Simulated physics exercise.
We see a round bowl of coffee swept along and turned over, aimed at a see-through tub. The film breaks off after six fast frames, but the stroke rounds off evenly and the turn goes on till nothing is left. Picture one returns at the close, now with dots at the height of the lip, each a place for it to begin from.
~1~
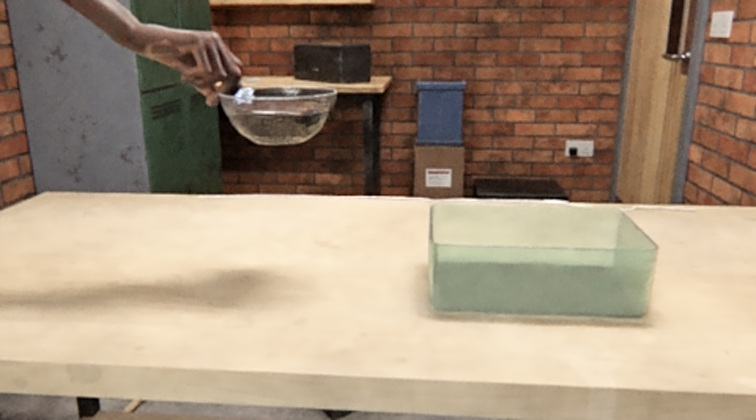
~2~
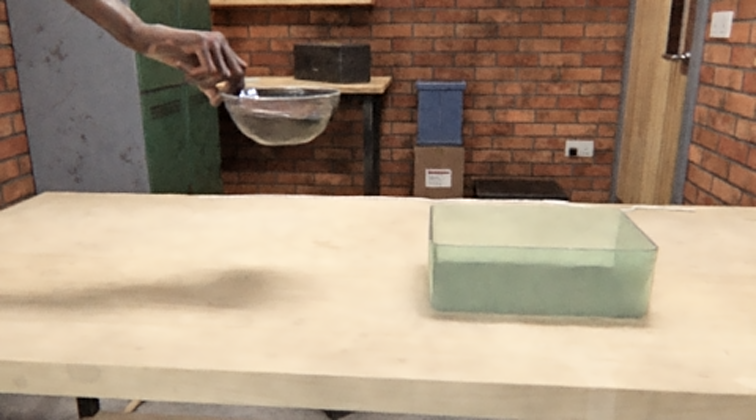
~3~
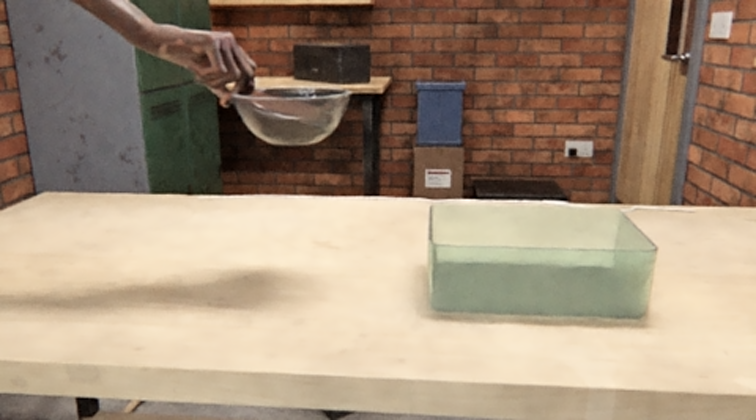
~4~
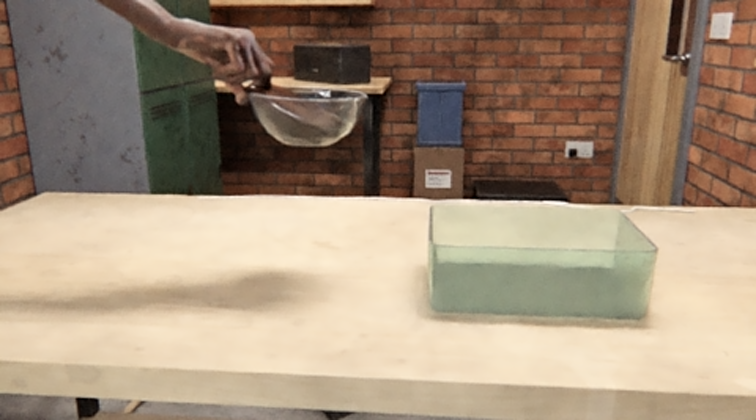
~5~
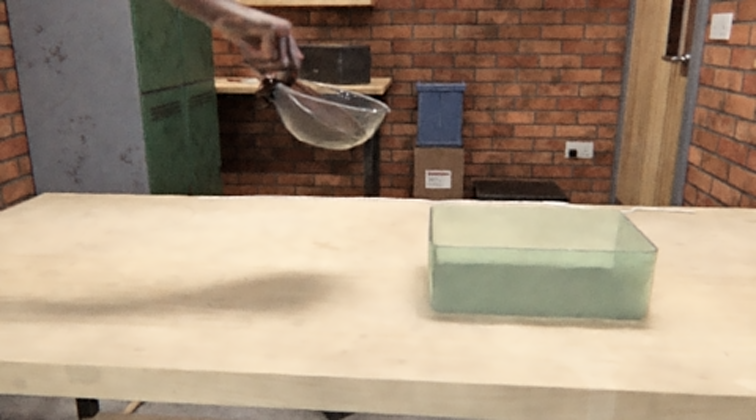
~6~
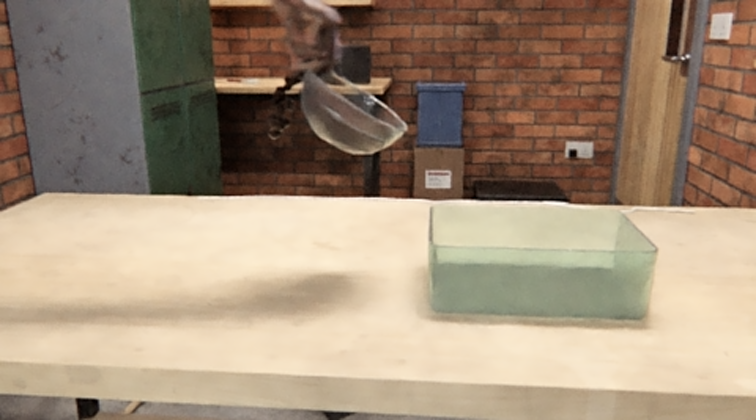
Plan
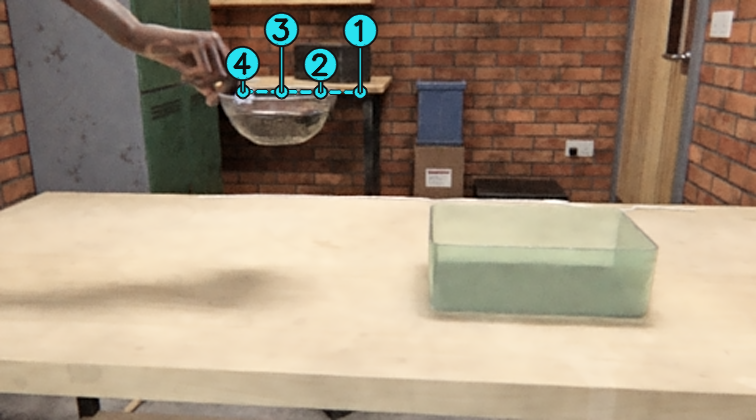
We see a hand holding a round, see-through bowl upright above a pale table, left of a greenish see-through tub. The hand moves the bowl a short way right, then tilts its right side downward while the tub stays still.
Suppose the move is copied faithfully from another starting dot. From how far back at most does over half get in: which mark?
I would pick spot 3.
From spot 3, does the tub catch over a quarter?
Yes, it does.
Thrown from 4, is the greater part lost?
Yes, that goes wrong.
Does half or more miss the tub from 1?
No.
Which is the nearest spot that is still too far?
That would be 4.
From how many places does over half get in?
Three of the four.
In cyan, 1 at (360, 92); 2 at (320, 92); 3 at (281, 91); 4 at (242, 91).
For spot 1, about 71 % lands in the tub, 7 % falls short and 22 % goes beside or beyond.
For spot 2, about 79 % lands in the tub, 7 % falls short and 14 % goes beside or beyond.
For spot 3, about 68 % lands in the tub, 22 % falls short and 10 % goes beside or beyond.
For spot 4, about 19 % lands in the tub, 75 % falls short and 6 % goes beside or beyond.
